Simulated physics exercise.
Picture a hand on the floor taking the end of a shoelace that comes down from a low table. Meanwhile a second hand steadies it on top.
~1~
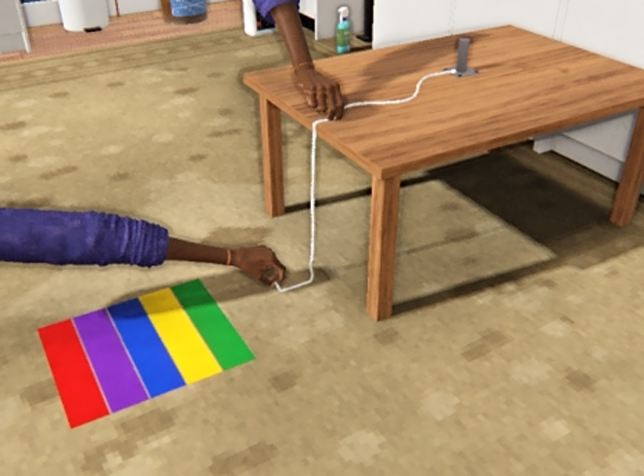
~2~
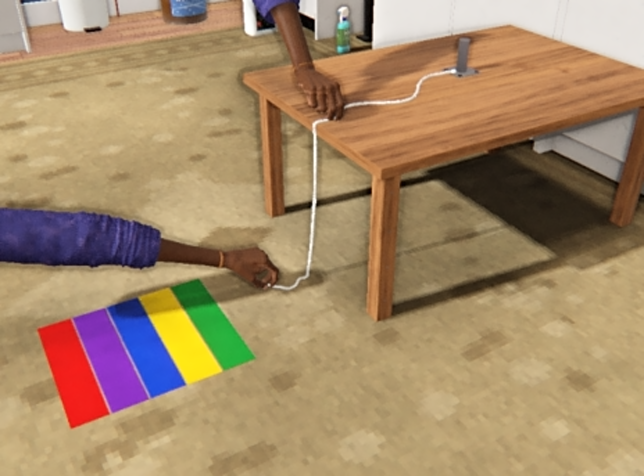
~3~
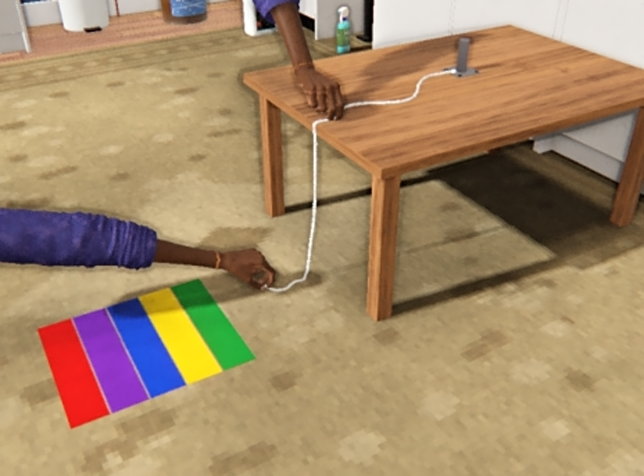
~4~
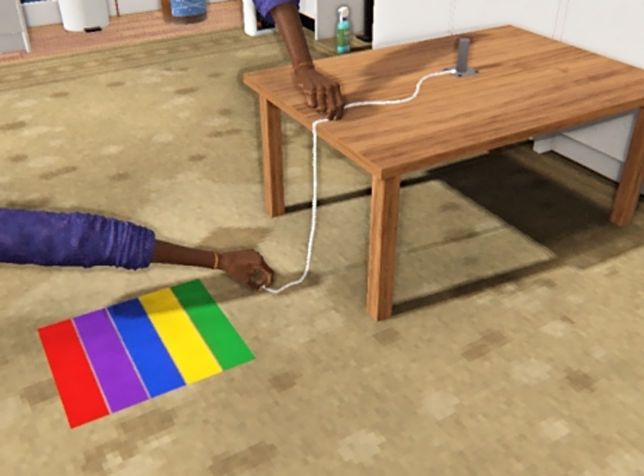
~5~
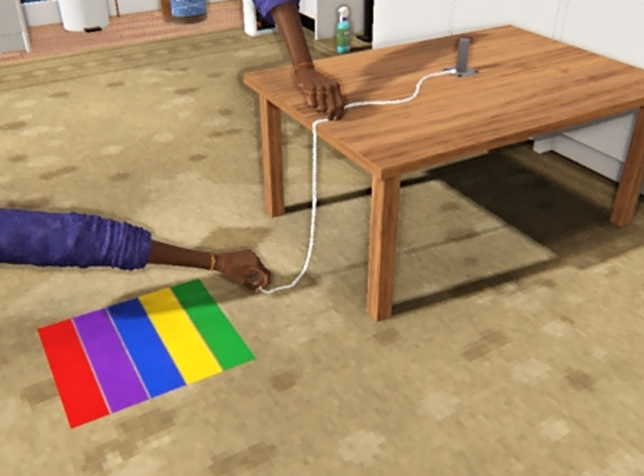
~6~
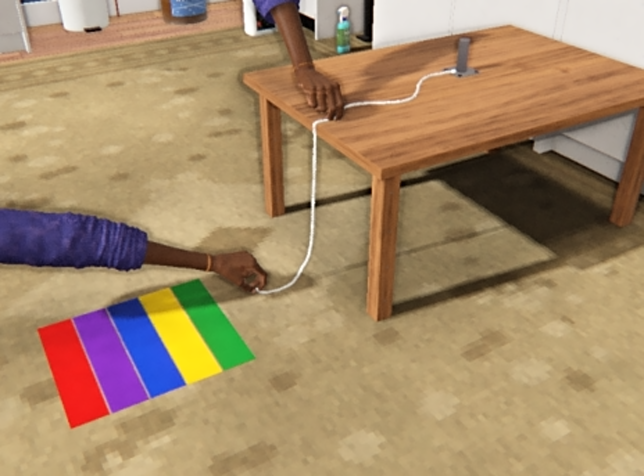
A hand on the floor draws the white shoelace's end slightly left beside coloured stripes.
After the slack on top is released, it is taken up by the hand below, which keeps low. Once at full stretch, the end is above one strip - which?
The end stops over the blue strip.
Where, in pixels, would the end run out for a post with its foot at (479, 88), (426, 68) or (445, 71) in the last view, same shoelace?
Roughly (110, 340), then (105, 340), then (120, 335).
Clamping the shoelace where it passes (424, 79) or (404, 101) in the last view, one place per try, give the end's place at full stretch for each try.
The places are (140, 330) and (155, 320).
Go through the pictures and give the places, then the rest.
In the first frame, end (276, 282); green (229, 348); yellow (195, 361); blue (160, 374); purple (122, 387); red (83, 401).
In the second frame, end (269, 285); shoelace through (429, 77) (412, 98) (347, 107) (315, 143) (314, 208) (308, 268).
In the third frame, end (265, 286).
In the fourth frame, end (264, 286); shoelace through (429, 77) (412, 98) (347, 107) (315, 143) (315, 208) (307, 268).
In the fifth frame, end (260, 288).
In the sixth frame, end (257, 289); shoelace through (429, 77) (412, 98) (347, 107) (315, 143) (313, 209) (301, 269).
Soon after, end near (191, 311); over green.
Then, end near (157, 322); over yellow.
At full stretch, end near (137, 329); over blue. It halts on the blue strip.
